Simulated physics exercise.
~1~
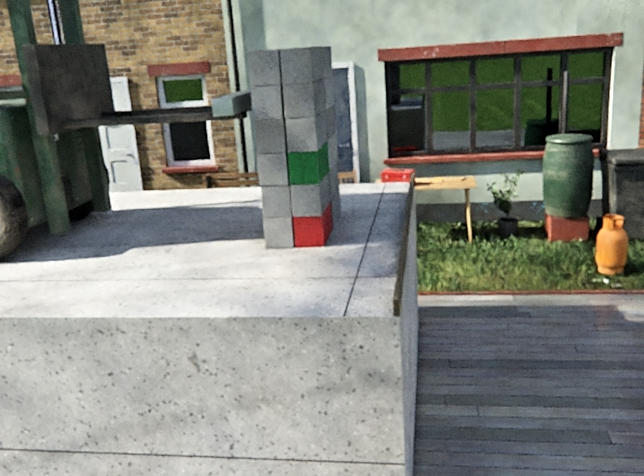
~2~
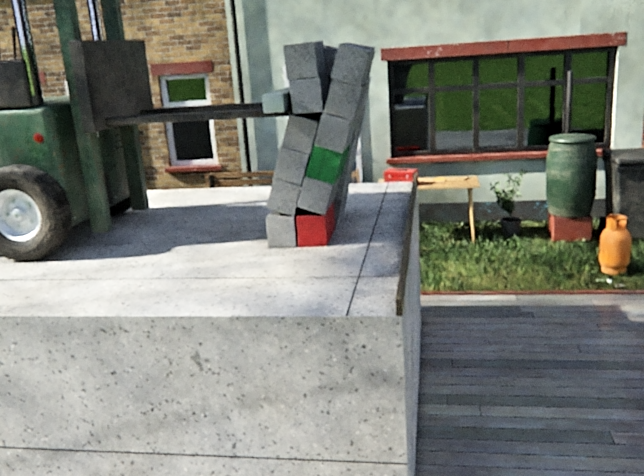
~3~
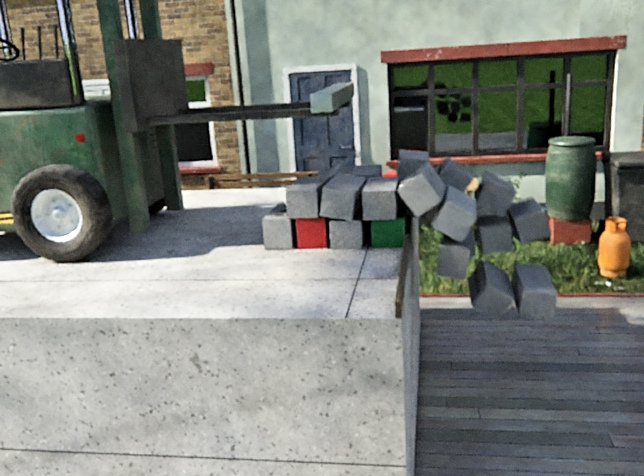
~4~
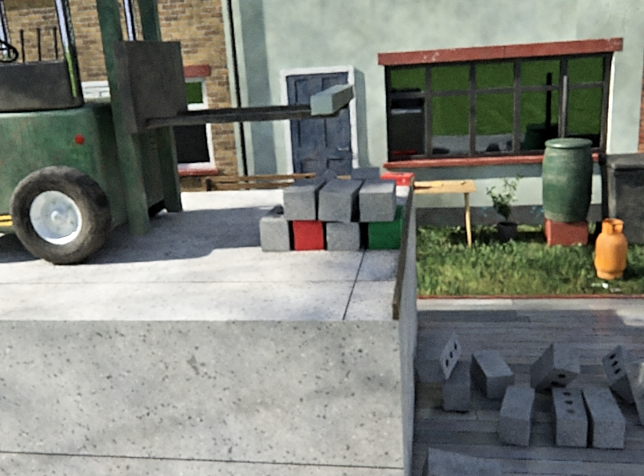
A green forklift pushes a tall block stack over, spilling many blocks off the platform's edge.
